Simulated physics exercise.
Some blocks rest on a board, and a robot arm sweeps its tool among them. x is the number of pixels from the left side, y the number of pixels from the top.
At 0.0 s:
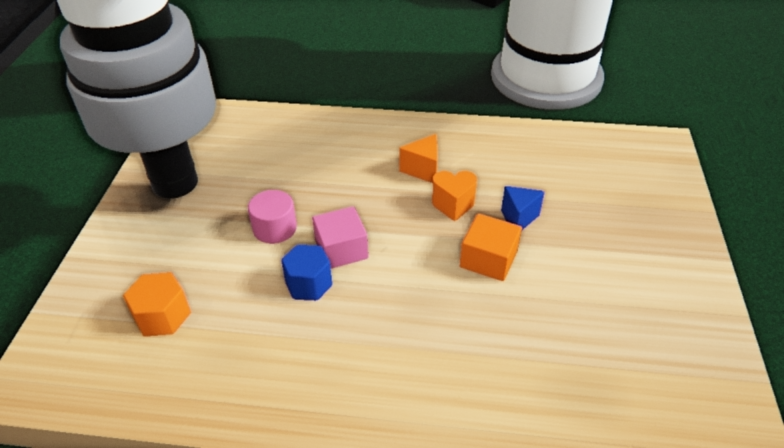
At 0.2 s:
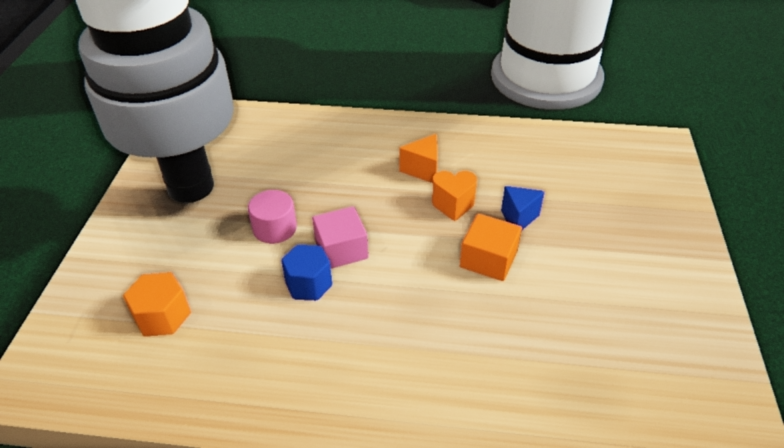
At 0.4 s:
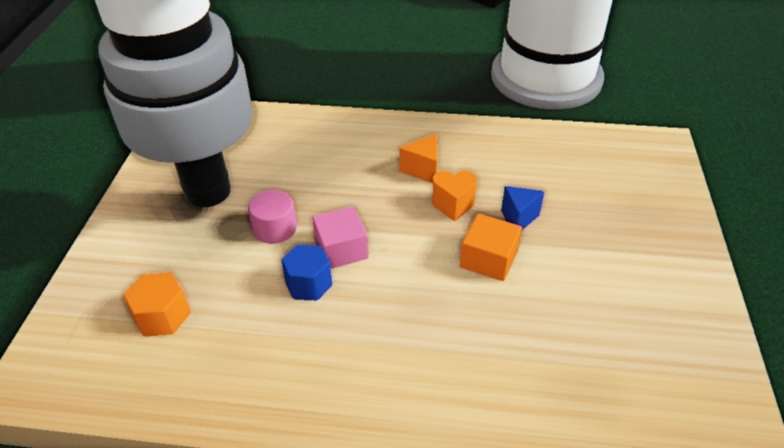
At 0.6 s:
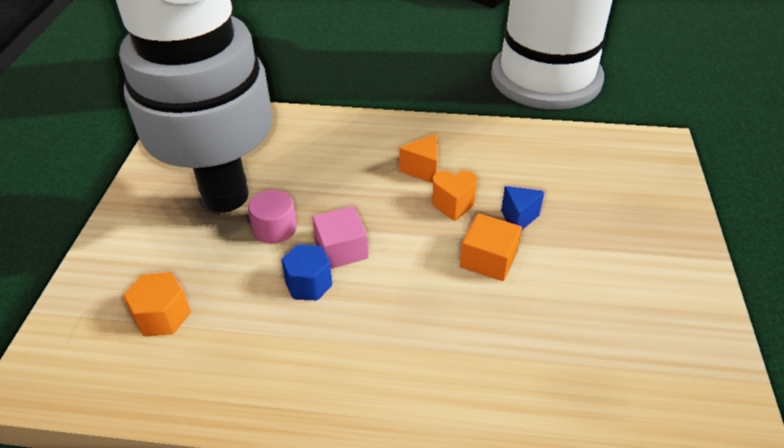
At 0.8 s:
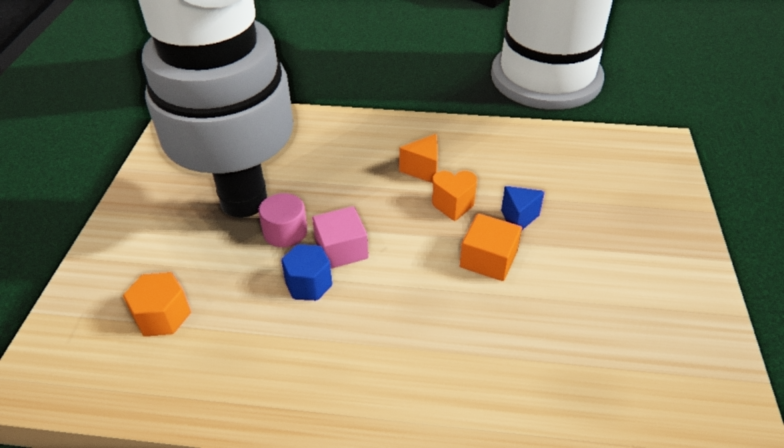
On a wooden board scattered with orange, pink and blue blocks, a robot arm slid its black tool rightward through open space, then nudged the pink disc slightly right, toward the pink four-sided block.
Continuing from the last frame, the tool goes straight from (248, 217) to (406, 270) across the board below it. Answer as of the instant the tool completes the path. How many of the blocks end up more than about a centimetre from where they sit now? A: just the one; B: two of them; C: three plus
My answer is option B.
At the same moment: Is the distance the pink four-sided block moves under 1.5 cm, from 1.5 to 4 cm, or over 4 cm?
It falls in the over 4 cm band.
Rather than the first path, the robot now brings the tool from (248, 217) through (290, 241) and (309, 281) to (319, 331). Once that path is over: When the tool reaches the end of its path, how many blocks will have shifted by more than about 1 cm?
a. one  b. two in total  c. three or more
(c)
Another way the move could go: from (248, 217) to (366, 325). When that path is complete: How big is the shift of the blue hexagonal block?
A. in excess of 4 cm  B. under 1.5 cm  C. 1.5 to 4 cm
I'll go with A - in excess of 4 cm.
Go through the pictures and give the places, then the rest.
The first picture shows tip of the tool (176, 185), middles of tops, pink disc (270, 204), blue hexagonal block (305, 260), pink four-sided block (339, 225), orange four-sided block (492, 234).
The second picture shows tool (192, 189), nothing pushed.
The third picture shows tool (208, 193), nothing pushed.
The fourth picture shows tool (226, 198), nothing pushed.
The fifth picture shows tool (245, 203), pink disc (281, 207), blue hexagonal block (305, 260), pink four-sided block (339, 225), orange four-sided block (492, 234).
What follows on the original path. One third of the way, tool (296, 219); pink disc (339, 220); pink four-sided block (382, 238), turned 25° clockwise.
Two thirds of the way, tool (351, 237); pink disc (399, 225); pink four-sided block (429, 251), turned 75° clockwise.
At the end, tool (406, 255); pink disc (438, 220); blue hexagonal block unmoved; pink four-sided block (458, 263), turned 70° clockwise; orange four-sided block (496, 234).
